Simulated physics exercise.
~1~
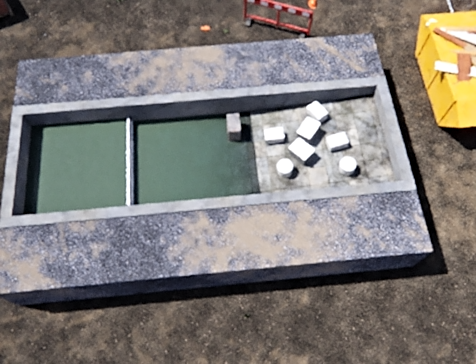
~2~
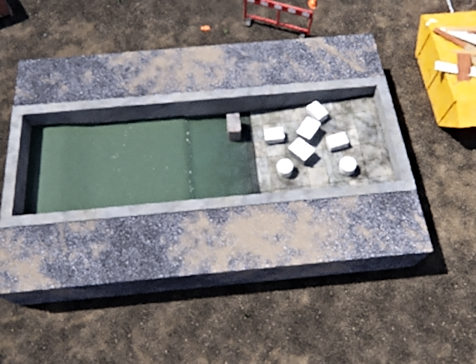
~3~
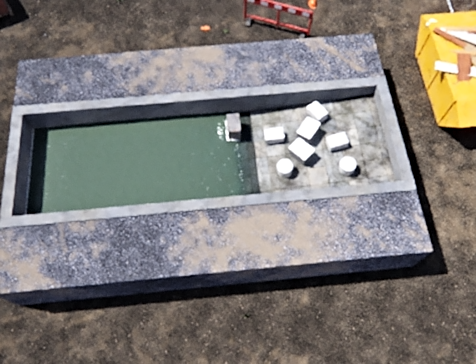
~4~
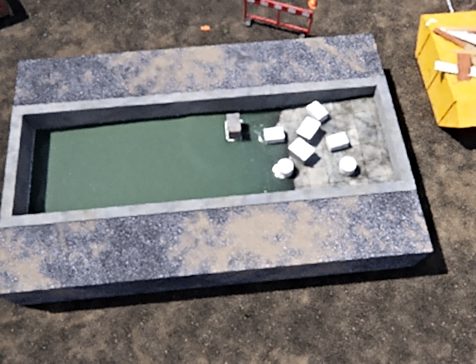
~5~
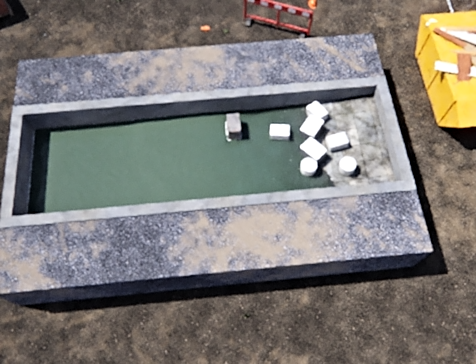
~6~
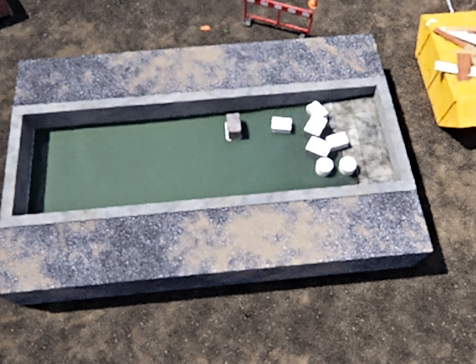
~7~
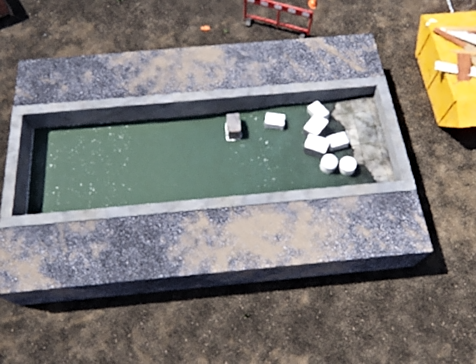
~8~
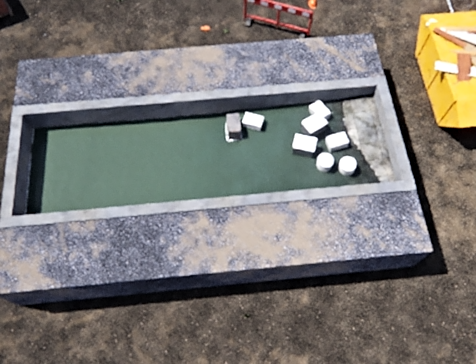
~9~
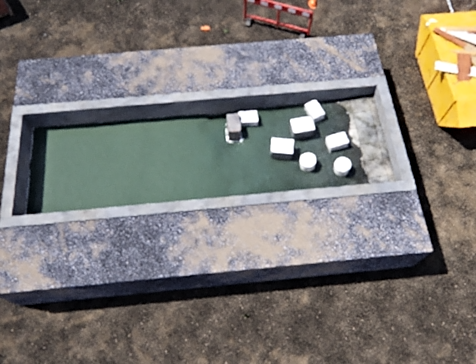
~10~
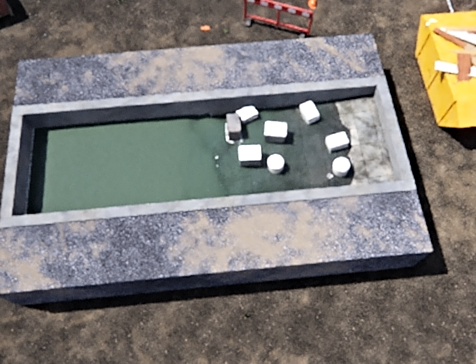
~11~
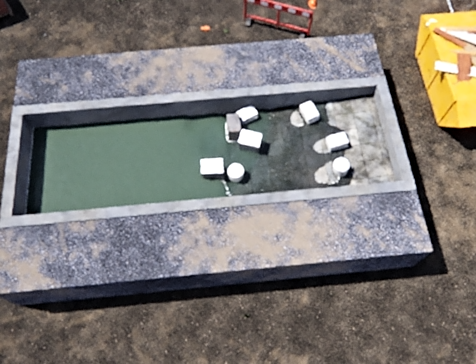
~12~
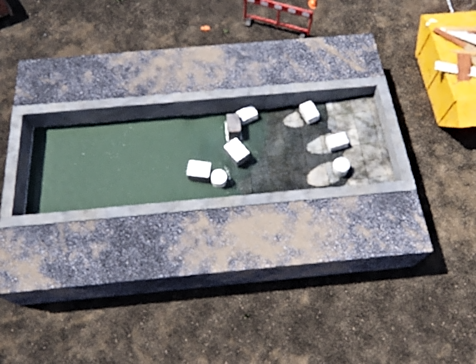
In this clip, seen from above, a divider vanishes from a trough of green water, which spreads right among white blocks and round tubs, nudging them; the water then draws back, carrying several pieces left, where some remain floating while others rest on the wet slope.
